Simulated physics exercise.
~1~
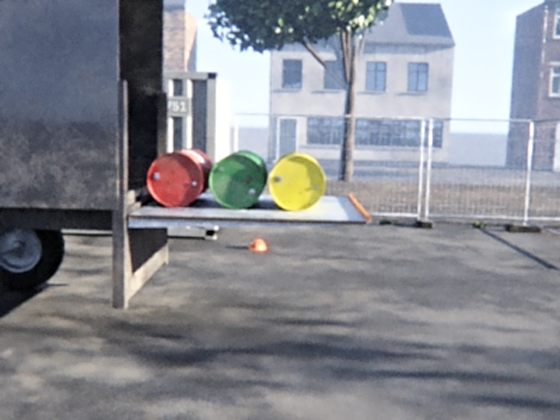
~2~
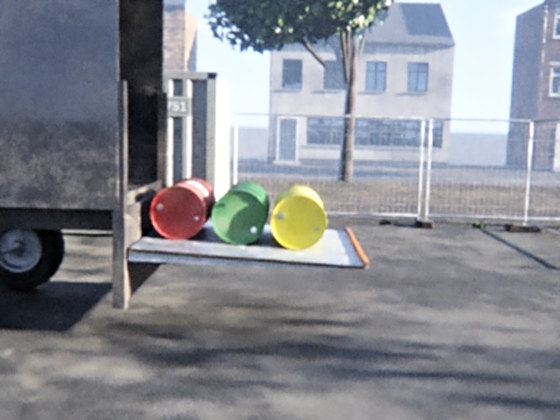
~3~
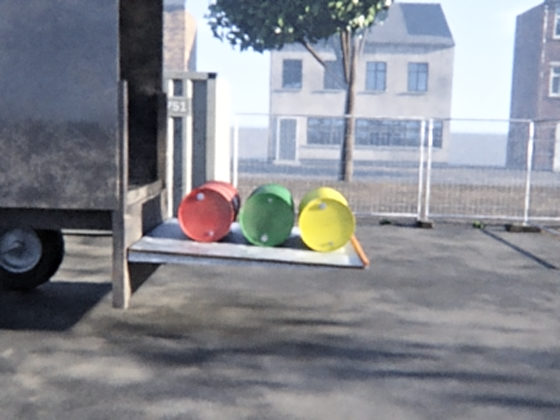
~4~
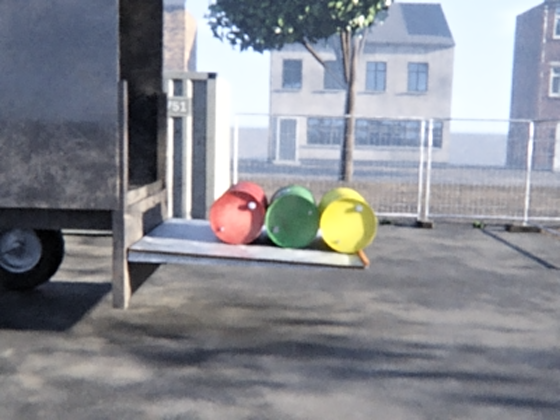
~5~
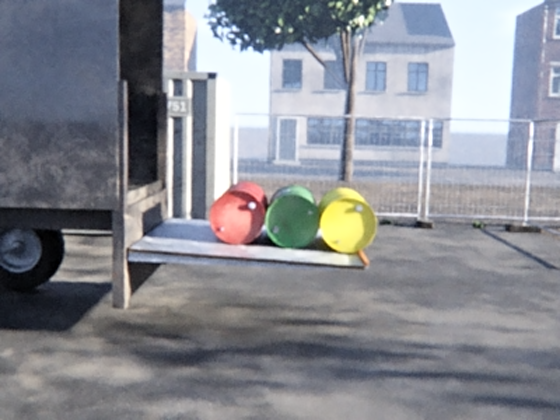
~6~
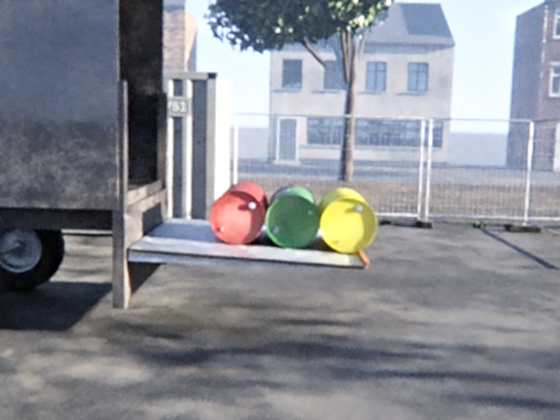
Red, green and yellow drums drop with the lift, roll right, and stop at its edge.
